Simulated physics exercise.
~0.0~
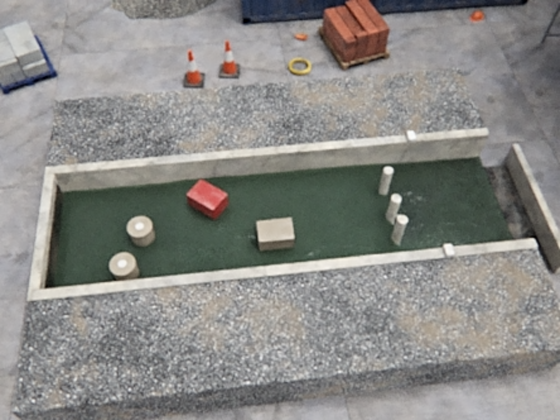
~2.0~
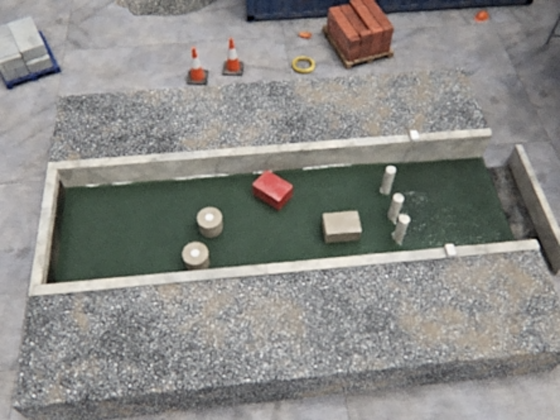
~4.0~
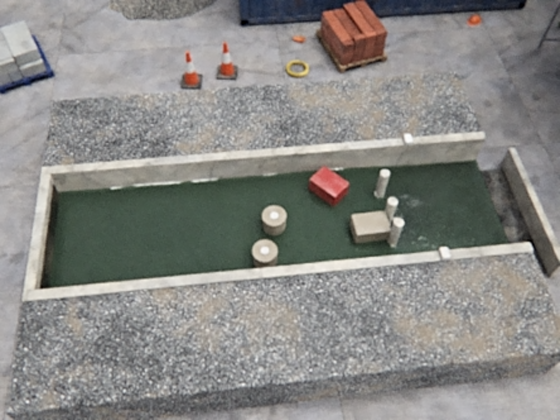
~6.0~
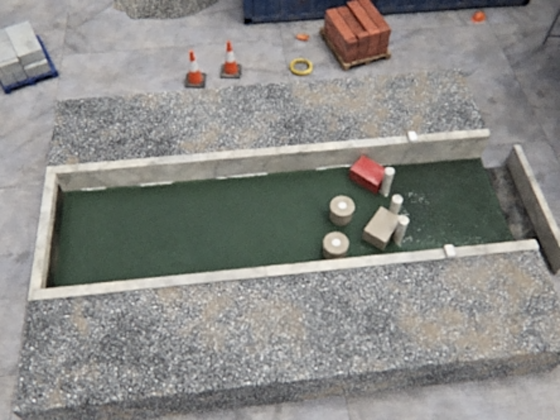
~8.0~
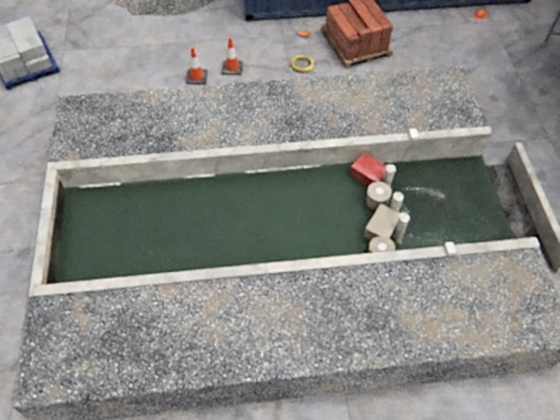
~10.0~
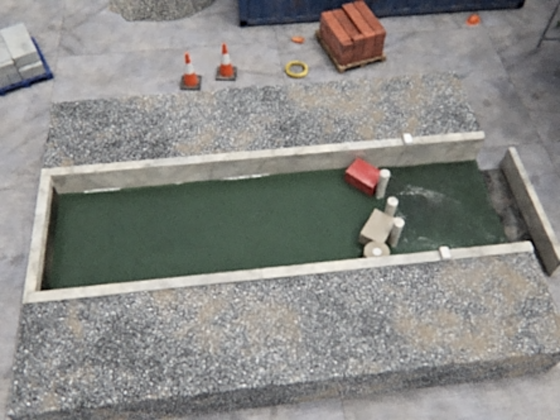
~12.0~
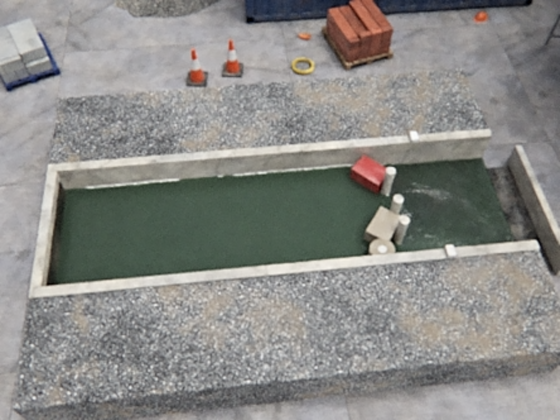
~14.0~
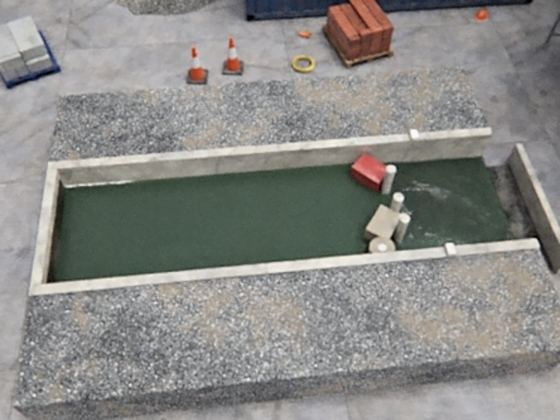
In a walled channel of dark green water, a red crate, a tan crate and two round tubs drifted right toward three pale posts, where one tub slipped out of view while both crates and the other tub stopped against the posts.
